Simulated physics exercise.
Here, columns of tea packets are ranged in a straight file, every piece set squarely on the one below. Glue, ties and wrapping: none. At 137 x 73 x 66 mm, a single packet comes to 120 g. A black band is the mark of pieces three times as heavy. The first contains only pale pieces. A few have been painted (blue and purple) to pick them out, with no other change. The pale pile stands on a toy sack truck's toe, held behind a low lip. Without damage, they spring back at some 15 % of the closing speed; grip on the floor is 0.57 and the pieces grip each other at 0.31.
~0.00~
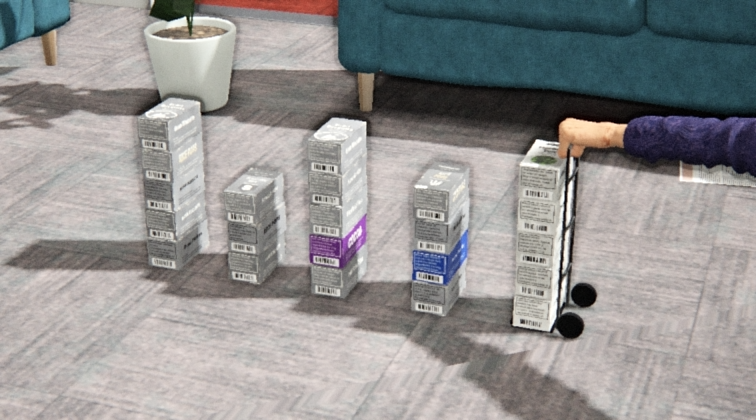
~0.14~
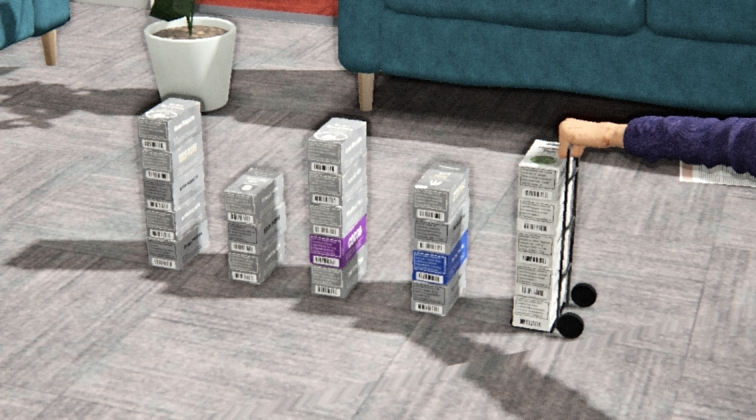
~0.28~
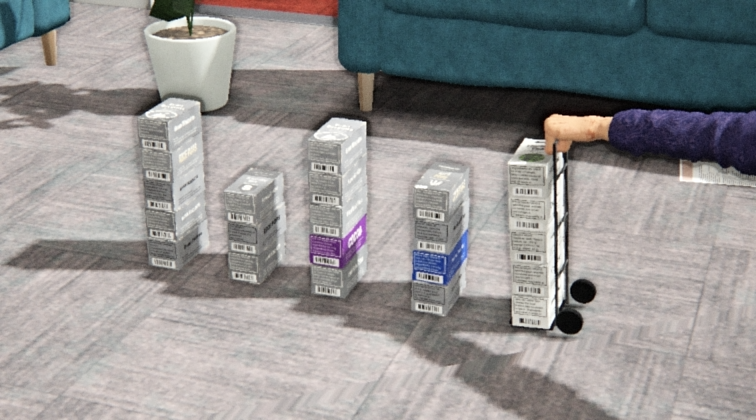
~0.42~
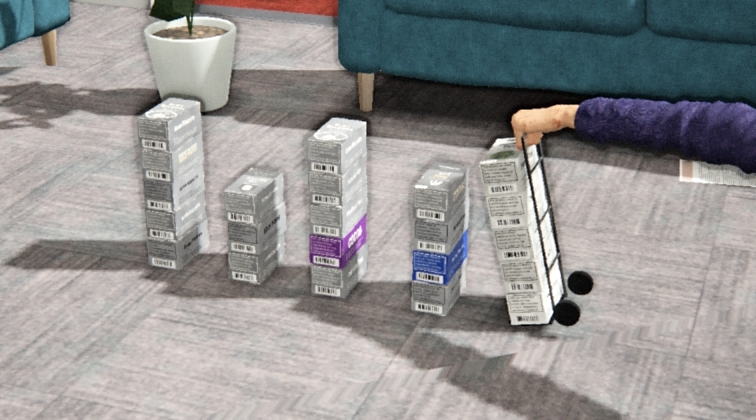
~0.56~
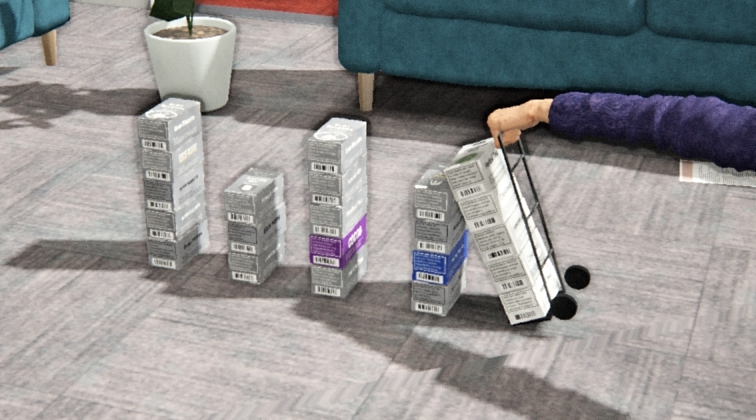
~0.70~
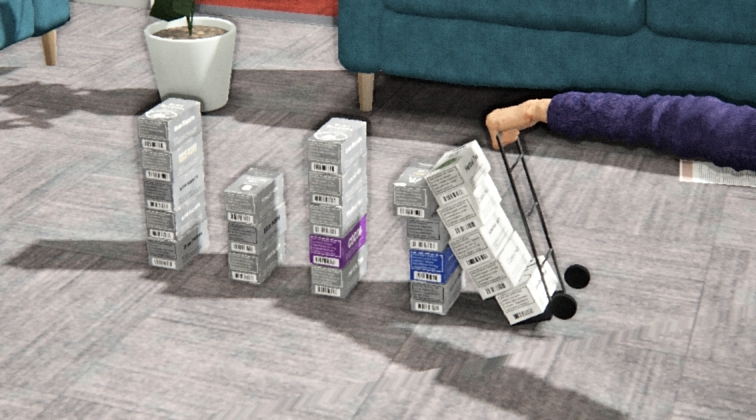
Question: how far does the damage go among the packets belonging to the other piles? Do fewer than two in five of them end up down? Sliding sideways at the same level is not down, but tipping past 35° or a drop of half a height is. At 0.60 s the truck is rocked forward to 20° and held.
No, more than two in five.
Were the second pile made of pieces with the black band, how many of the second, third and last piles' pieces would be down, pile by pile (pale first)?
Down by pile: Second 0, third 0, last 0.
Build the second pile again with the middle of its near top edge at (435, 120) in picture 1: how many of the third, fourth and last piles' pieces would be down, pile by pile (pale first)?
In that case third 5, fourth 2, last 4.
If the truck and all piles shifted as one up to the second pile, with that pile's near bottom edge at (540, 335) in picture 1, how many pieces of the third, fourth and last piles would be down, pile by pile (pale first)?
After that shift, the third pile would have 0 down, the fourth 0 and the last 0.
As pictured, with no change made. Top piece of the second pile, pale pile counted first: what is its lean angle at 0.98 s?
It leans around 20°.
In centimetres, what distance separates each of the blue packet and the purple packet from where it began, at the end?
Well, the blue finishes about 14 cm from where it began, while the purple finishes about 10 cm from its start.
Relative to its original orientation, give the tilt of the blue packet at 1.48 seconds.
Something like 50°, give or take.
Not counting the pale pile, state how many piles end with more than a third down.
All told, the figure is 3.
After 0.82 s, 5 of the pale pile down; none of the 17 other packets down, 4 disturbed; blue packet 14° from how it stood.
After 0.98 s, 5 of the pale pile down; 3 of the 17 other packets down; blue packet 44° from how it stood; purple packet 11 mm from its place.
After 1.18 s, 5 of the pale pile down; 4 of the 17 other packets down; blue packet 47° from how it stood, 50 mm lower; purple packet 34° from how it stood.
After 1.48 s, 5 of the pale pile down; 10 of the 17 other packets down; purple packet on its side; blue packet 48° from how it stood, 50 mm lower.
In the end (2.0 s), 5 of the pale pile down; 10 of the 17 other packets down; purple packet on its side; blue packet 49° from how it stood, 50 mm lower. That is 59 per cent. From the last view, middles, purple packet near (298, 260), blue packet near (378, 266).
